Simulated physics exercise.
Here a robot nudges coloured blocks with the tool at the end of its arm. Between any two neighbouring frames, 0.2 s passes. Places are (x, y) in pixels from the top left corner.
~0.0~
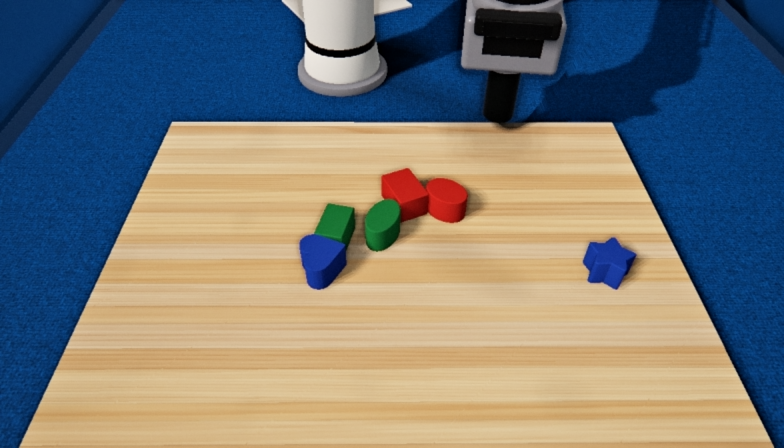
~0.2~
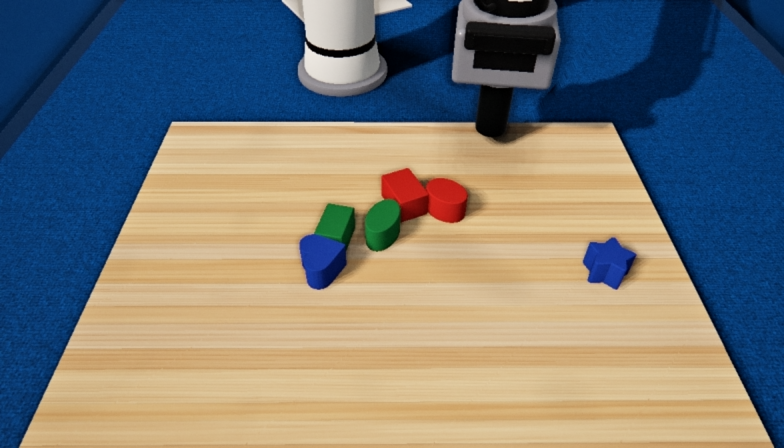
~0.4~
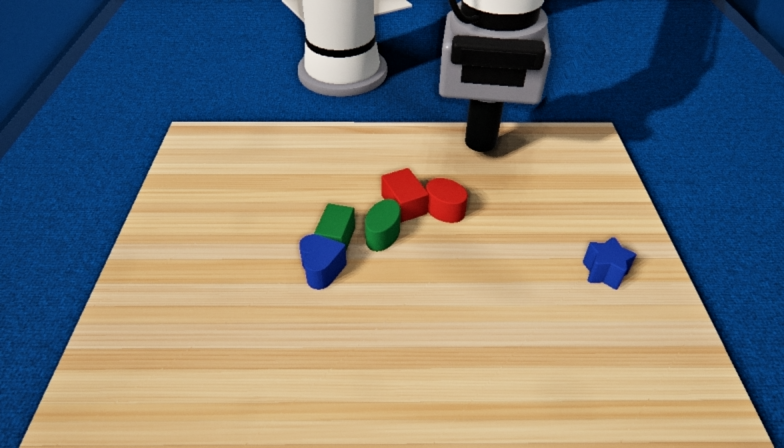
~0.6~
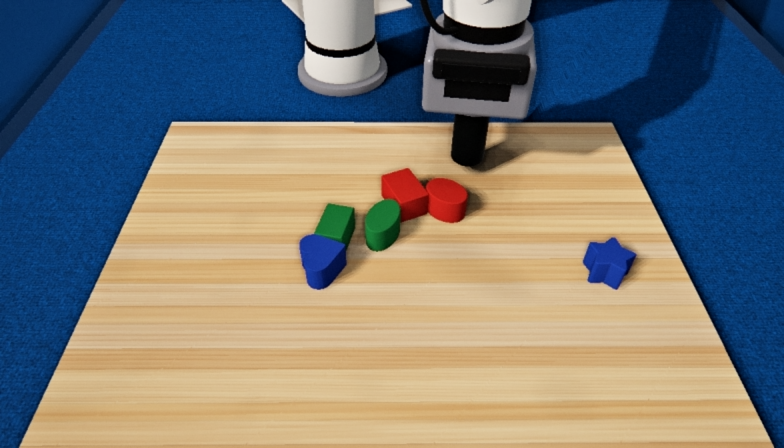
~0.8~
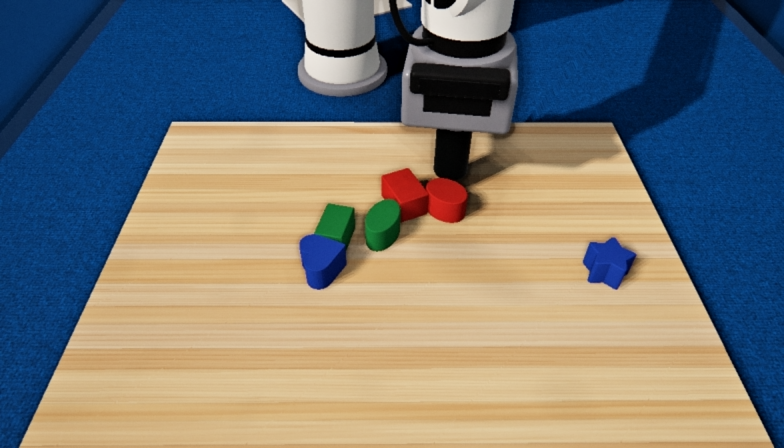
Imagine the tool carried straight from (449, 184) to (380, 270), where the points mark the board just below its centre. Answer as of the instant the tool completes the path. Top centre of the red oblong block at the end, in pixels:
The middle of its top is at (388, 190).
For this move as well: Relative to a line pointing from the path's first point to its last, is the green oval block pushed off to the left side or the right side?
It slides rightward.
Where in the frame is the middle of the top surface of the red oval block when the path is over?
Somewhere near (442, 229).
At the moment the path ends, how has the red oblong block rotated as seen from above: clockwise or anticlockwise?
Turns clockwise.
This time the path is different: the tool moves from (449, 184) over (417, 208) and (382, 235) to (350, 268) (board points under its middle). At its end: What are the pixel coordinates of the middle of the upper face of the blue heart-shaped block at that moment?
Somewhere near (278, 270).
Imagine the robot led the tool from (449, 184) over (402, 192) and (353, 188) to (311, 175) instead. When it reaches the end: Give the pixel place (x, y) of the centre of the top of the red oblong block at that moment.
It ends at (381, 195).
What follows on the original path. One third of the way, tool (429, 198); green oval block (372, 218), turned 30° anticlockwise; red oblong block (396, 188), turned 30° clockwise; red oval block (443, 214), turned 45° anticlockwise.
Two thirds of the way, tool (406, 226); green oval block (369, 219), turned 40° anticlockwise; red oblong block (389, 190), turned 50° clockwise; red oval block (442, 229), turned 100° anticlockwise.
At the end, tool (380, 257); green oblong block (329, 218); green oval block (359, 226); red oblong block (389, 190), turned 50° clockwise; red oval block (442, 229), turned 100° anticlockwise.
